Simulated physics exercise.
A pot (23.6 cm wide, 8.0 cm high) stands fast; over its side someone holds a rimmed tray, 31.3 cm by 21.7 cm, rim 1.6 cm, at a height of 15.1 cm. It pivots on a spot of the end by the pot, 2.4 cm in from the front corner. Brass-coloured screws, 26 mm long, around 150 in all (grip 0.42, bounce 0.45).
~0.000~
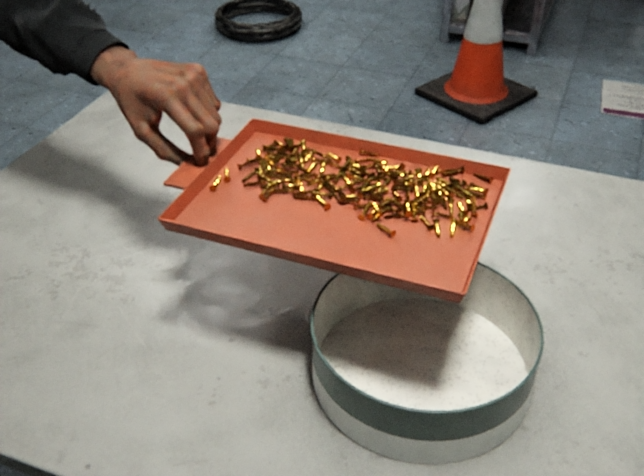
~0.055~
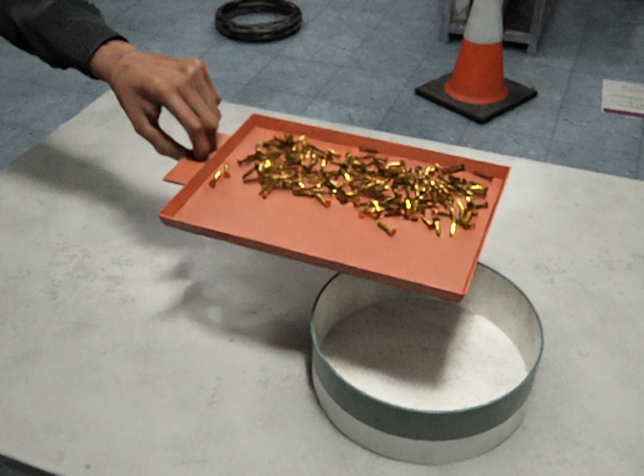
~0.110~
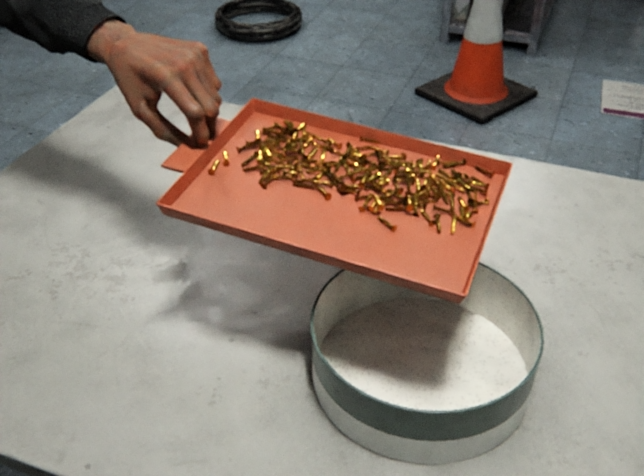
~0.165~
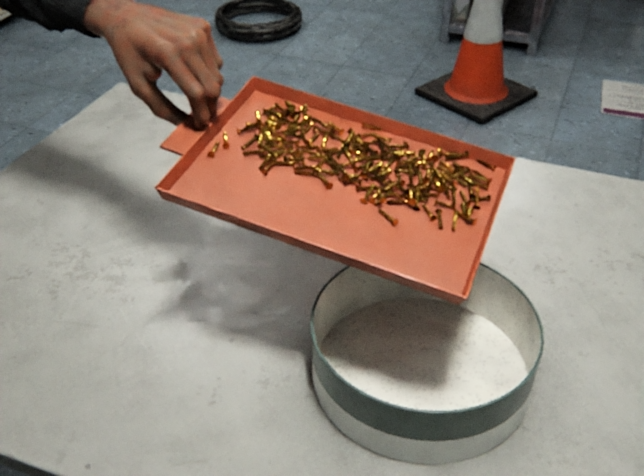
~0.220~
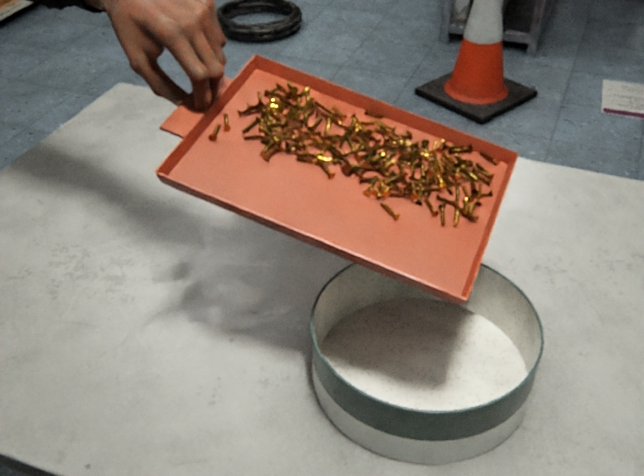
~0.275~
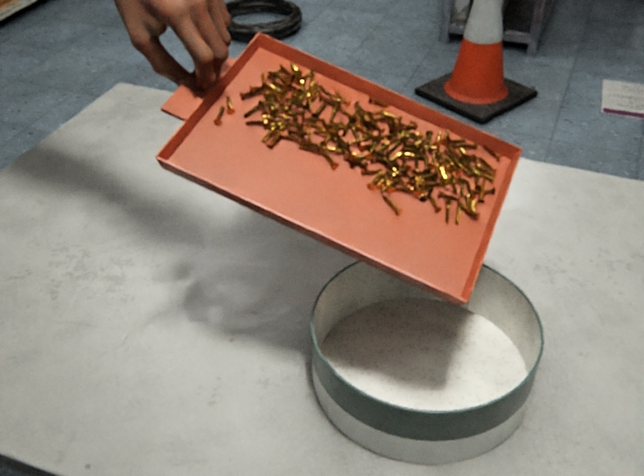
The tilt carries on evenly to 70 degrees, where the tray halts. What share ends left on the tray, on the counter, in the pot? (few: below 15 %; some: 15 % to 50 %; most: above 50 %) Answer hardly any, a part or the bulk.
Tray: Hardly any, counter: A part, pot: The bulk.
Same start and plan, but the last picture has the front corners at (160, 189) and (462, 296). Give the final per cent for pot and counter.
Pot 90, counter 5.
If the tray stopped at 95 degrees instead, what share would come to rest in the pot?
In that case some 70 per cent.
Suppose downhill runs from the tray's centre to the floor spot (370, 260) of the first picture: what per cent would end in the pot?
About 85 per cent.
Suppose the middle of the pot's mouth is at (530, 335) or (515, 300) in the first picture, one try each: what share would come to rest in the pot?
Some 95 and 45 per cent.
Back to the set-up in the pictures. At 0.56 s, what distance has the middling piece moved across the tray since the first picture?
About 5 cm.
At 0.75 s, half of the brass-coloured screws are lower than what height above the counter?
Roughly 20 cm.
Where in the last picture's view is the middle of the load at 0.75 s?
At about (482, 250).
Then, at 0.56 s, tilt 44 degrees; the tray holds 100 %, the pot 0 %.
After 0.75 s, tilt 61 degrees; the tray holds 90 %, the pot 0 %.
After 1.06 s, tilt 70 degrees; the tray holds 15 %, the pot 50 %.
At rest (2.1 s), tray 10 %, counter 30 %, pot 65 %.
